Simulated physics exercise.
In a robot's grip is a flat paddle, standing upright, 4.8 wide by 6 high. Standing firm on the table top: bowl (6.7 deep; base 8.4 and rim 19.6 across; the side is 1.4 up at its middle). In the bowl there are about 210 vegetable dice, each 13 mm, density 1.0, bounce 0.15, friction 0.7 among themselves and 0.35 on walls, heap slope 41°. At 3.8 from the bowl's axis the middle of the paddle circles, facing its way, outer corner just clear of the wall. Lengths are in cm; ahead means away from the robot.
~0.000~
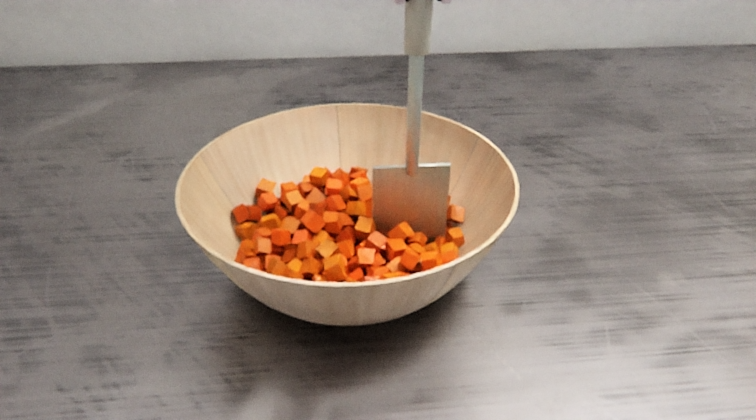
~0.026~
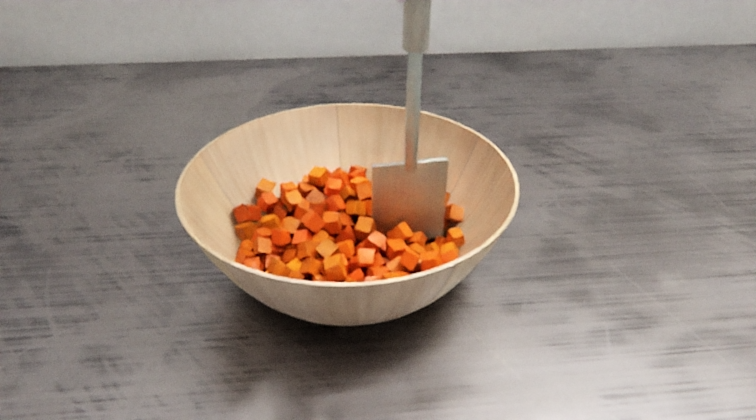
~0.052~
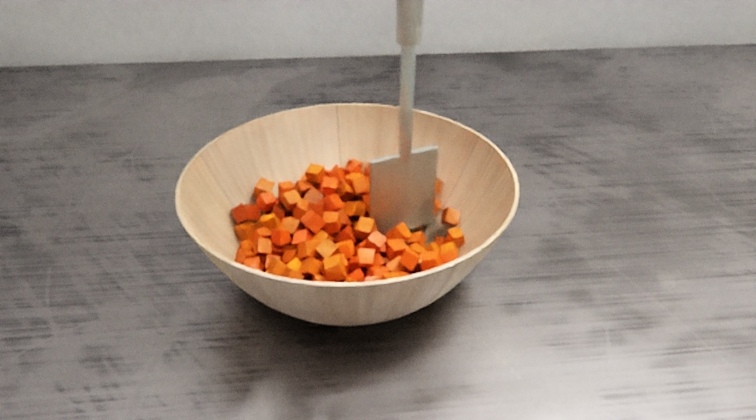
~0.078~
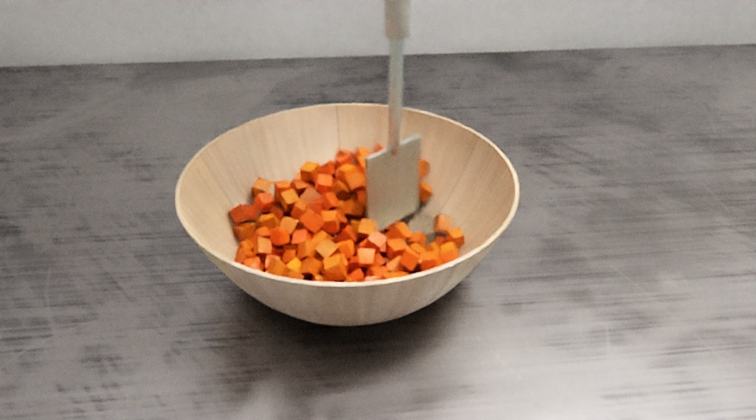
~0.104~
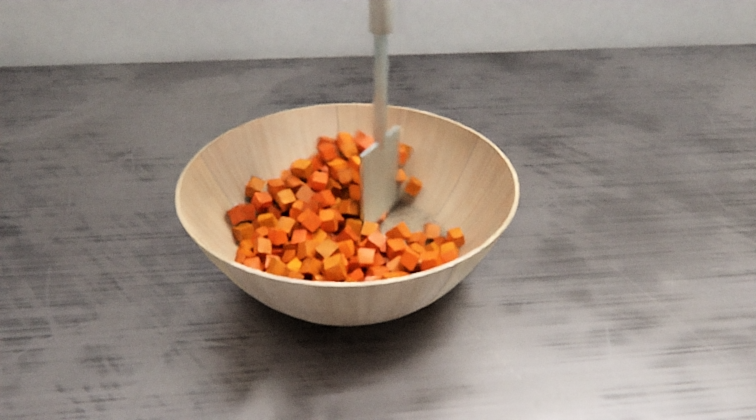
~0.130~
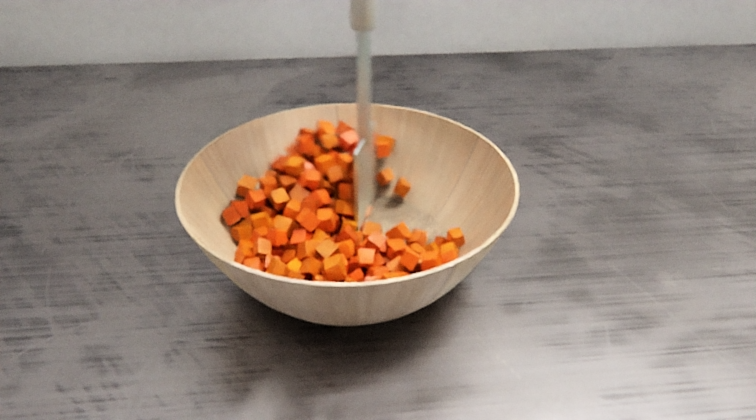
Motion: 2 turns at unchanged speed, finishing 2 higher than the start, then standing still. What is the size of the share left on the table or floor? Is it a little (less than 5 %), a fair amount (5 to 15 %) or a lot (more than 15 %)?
A fair amount, from 5 to 15 %.
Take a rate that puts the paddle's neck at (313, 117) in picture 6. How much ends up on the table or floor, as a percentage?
About 35 %.
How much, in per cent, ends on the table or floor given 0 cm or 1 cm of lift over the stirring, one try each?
About 25 and 15 per cent.
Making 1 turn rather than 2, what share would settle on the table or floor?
Estimate: Near 10 %.
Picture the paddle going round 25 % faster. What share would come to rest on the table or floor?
Then roughly 20 per cent.
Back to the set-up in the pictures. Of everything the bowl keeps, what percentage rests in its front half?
About 50 per cent.
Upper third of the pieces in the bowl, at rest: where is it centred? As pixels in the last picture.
Close to (302, 244).
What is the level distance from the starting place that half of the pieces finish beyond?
I'd estimate close to 9 cm.
After 0.52 s, 326° round, highest piece 9 above the table; 206 in the bowl, 4 on the table or floor, 1 in flight or on the tool.
After 0.91 s, 220° round, highest piece 8 above the table; 194 in the bowl, 14 on the table or floor, 3 in flight or on the tool.
After 1.31 s, 0° round, highest piece 6 above the table; 193 in the bowl, 18 on the table or floor.
After 2.01 s, 0° round, highest piece 6 above the table; 193 in the bowl, 18 on the table or floor.
In the end, 193 in the bowl, 18 on the table or floor. That is 9 % on the table or floor.
